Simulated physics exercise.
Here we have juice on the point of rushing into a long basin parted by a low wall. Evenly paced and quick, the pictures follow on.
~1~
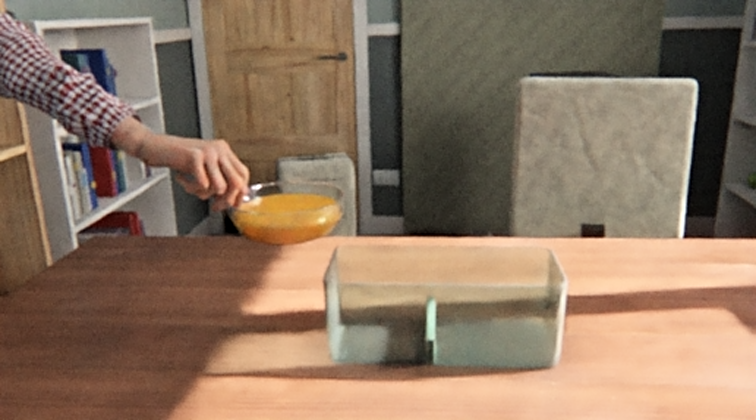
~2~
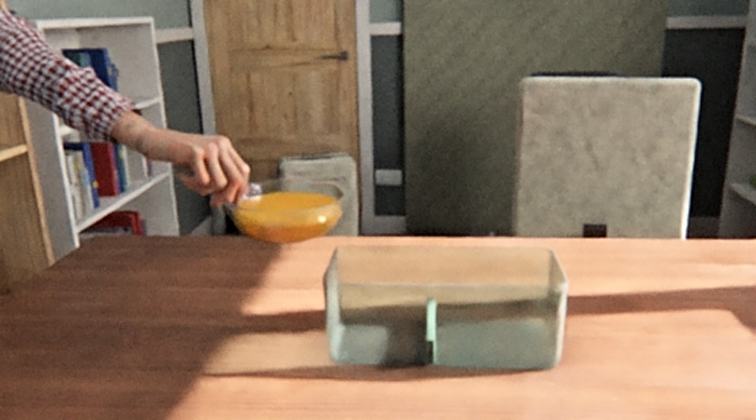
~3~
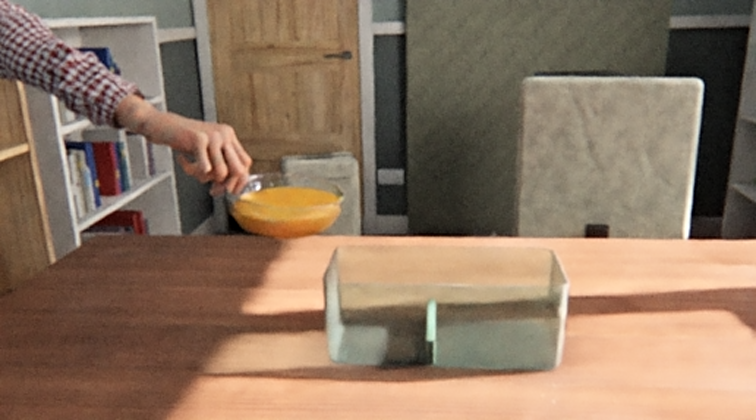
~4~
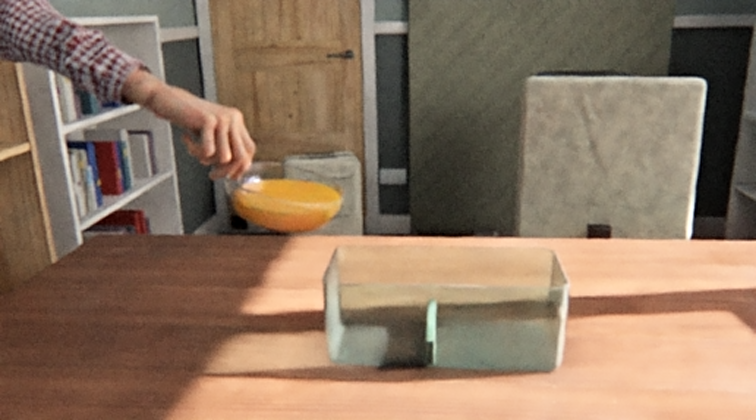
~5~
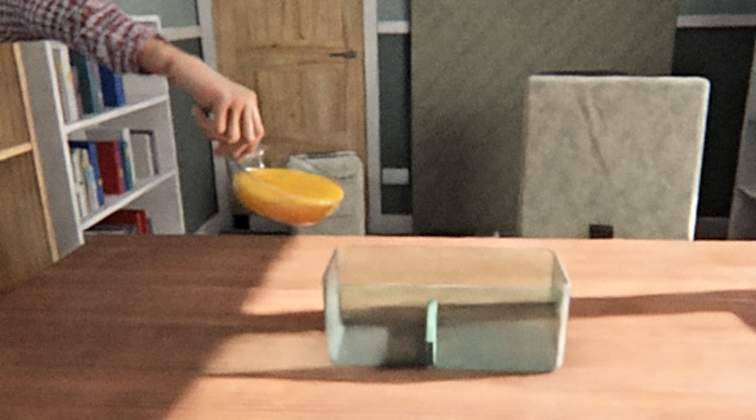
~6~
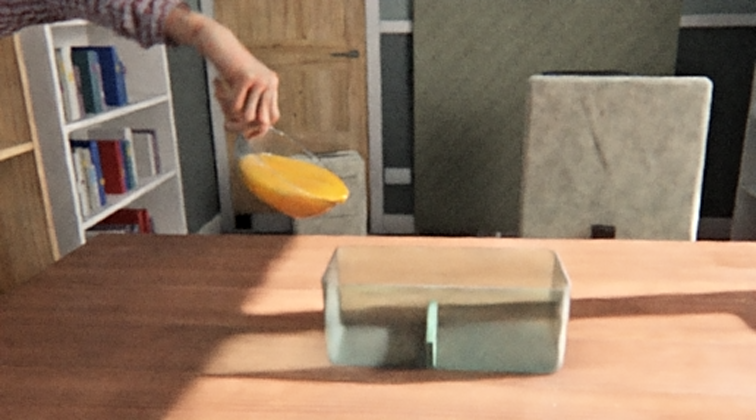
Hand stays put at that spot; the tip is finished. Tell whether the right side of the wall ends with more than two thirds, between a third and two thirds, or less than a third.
Short answer, the right side holds a middle share of a third to two thirds.
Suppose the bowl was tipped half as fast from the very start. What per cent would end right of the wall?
Around 30 percent.
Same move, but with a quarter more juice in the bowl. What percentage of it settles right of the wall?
50 per cent.
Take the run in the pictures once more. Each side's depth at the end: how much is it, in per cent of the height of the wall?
40 left, 30 right, give or take.
A moment on, the bowl is tipped right over and 8 per cent is still to pour, 18 is left of the wall and 0 right of it.
Next, the bowl is tipped right over and 0 per cent is still to pour, 39 is left of the wall and 60 right of it.
Then the bowl is tipped right over and 0 per cent is still to pour, 40 is left of the wall and 40 right of it.
Later the bowl is tipped right over and 0 per cent is still to pour, 48 is left of the wall and 46 right of it.
In the end 49 per cent lies left of the wall, 47 right of it and 4 outside.
